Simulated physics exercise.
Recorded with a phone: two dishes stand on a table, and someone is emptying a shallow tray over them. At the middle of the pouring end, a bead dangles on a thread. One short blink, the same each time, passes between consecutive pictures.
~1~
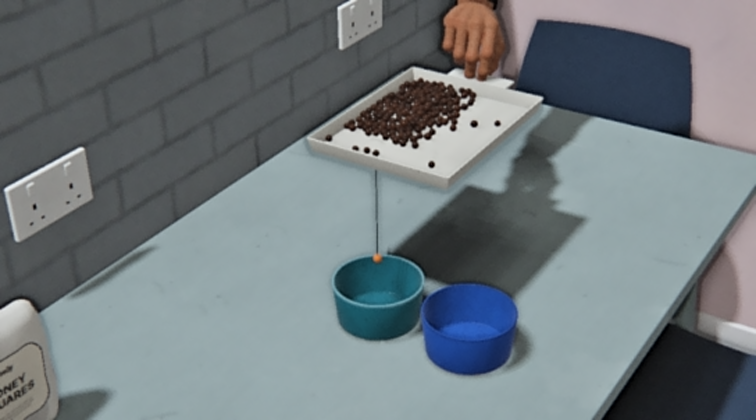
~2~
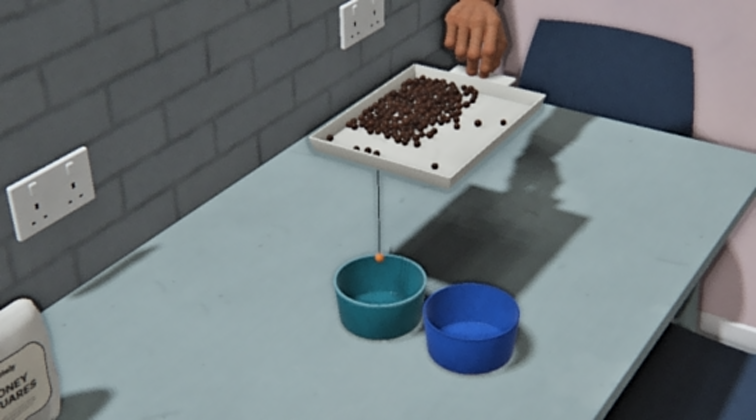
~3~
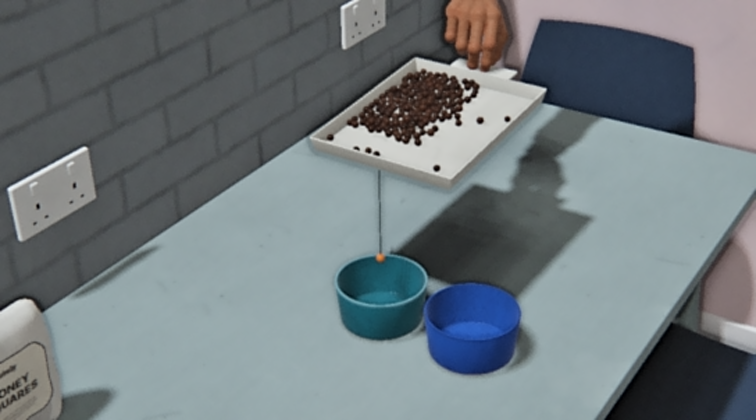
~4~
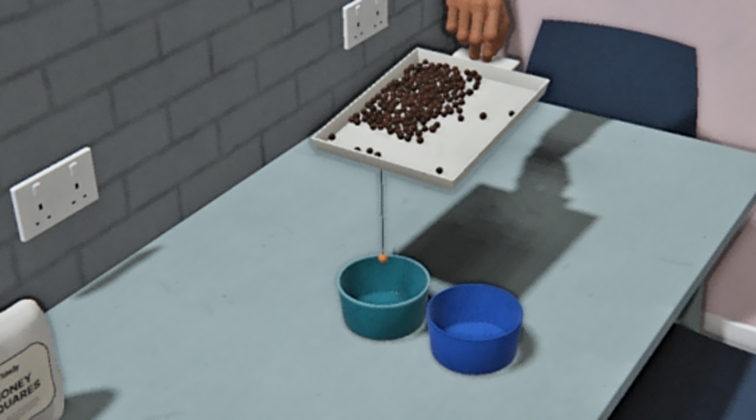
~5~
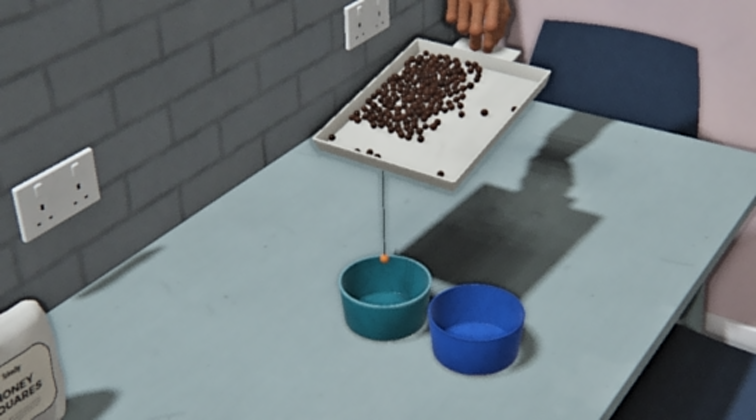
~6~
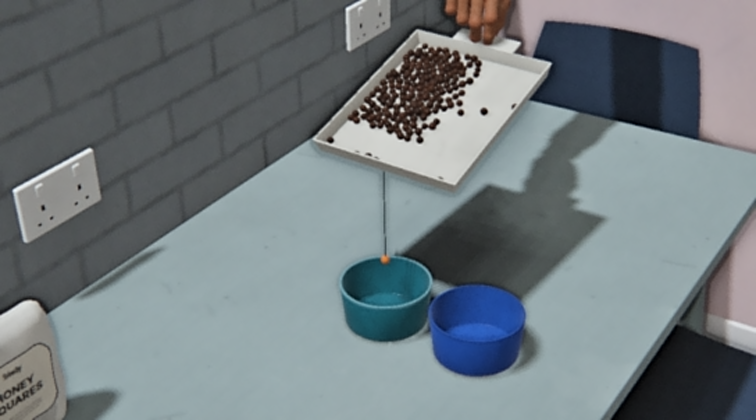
A hand gradually tilting a shallow white tray of small brown balls above a teal dish and a blue dish, some balls shifting.
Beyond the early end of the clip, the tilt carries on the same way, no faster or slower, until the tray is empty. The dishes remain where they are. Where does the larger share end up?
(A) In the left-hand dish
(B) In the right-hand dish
Answer: A.
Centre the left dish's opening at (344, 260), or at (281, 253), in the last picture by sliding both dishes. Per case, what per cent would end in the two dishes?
About 40% and about 50%.
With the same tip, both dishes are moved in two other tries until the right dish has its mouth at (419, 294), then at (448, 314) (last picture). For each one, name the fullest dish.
The dish to the right, then the dish to the left.
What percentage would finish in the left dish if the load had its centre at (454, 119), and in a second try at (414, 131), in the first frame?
Around 40 then around 30 per cent.
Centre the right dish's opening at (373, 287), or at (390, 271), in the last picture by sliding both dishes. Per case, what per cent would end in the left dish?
Near 10 % and 0 %.
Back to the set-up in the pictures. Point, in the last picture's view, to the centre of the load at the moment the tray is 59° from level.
Somewhere about pixel (390, 154).
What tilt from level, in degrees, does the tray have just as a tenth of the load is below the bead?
Roughly 85 degrees.
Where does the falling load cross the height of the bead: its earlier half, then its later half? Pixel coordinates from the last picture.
Around (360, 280) at first; around (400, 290) after that.
Just after the last frame, tray tipped steeply; almost all on the tray; just a few in the left dish; just a few outside both; about a tenth in the air.
A moment on, tray tipped right over; about a tenth on the tray; about a tenth in the right dish; roughly a quarter in the left dish; roughly a third outside both; roughly a quarter in the air.
Further on, tray tipped past a quarter turn; about a tenth in the right dish; roughly a third in the left dish; roughly half outside both.
When it is over, tray tipped past a quarter turn; about a tenth in the right dish; roughly a third in the left dish; roughly half outside both.
